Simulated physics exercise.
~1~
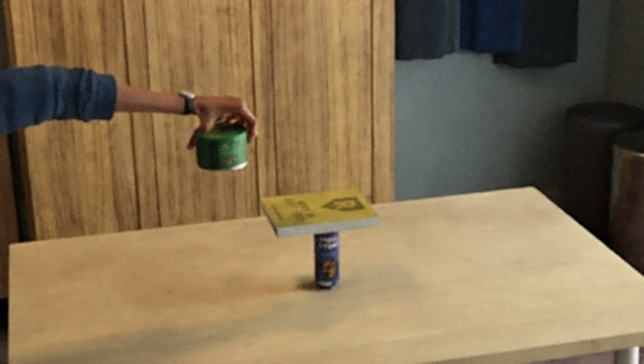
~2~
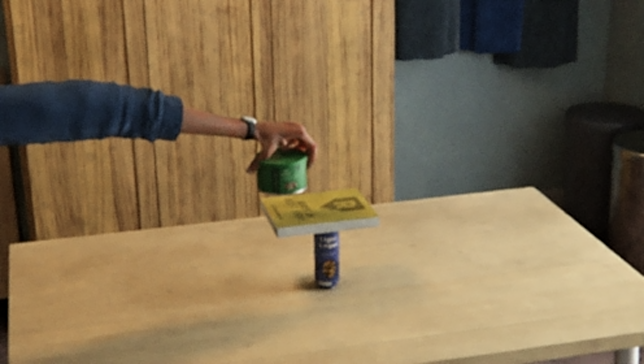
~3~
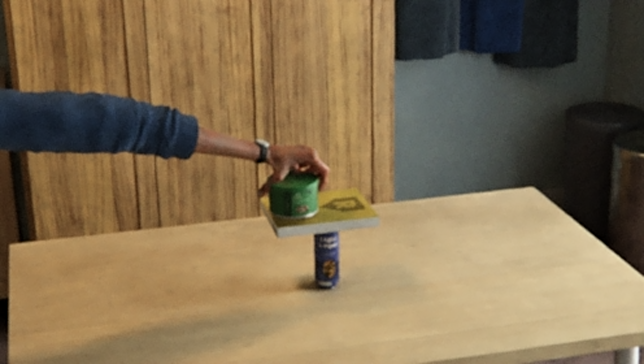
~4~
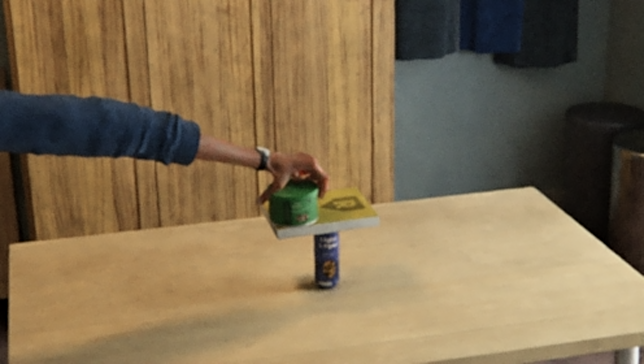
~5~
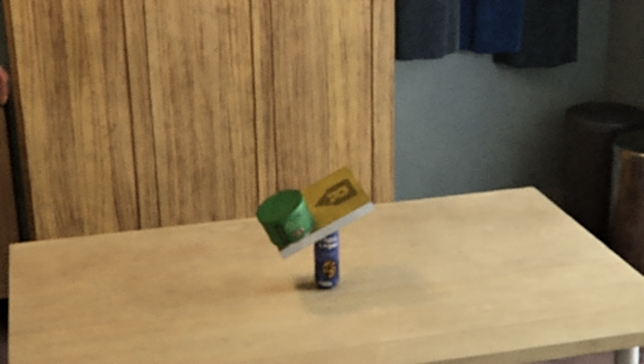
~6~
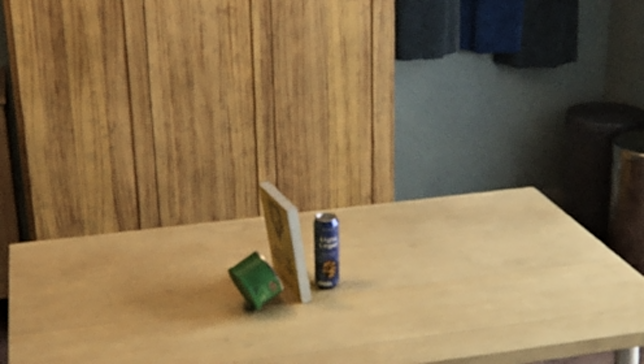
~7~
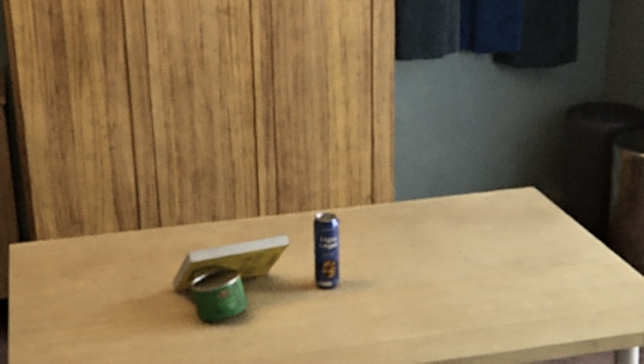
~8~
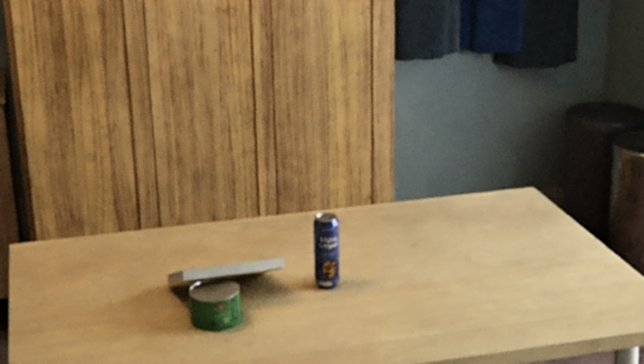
A hand sets a green tub on a book balanced on a can, and both fall.
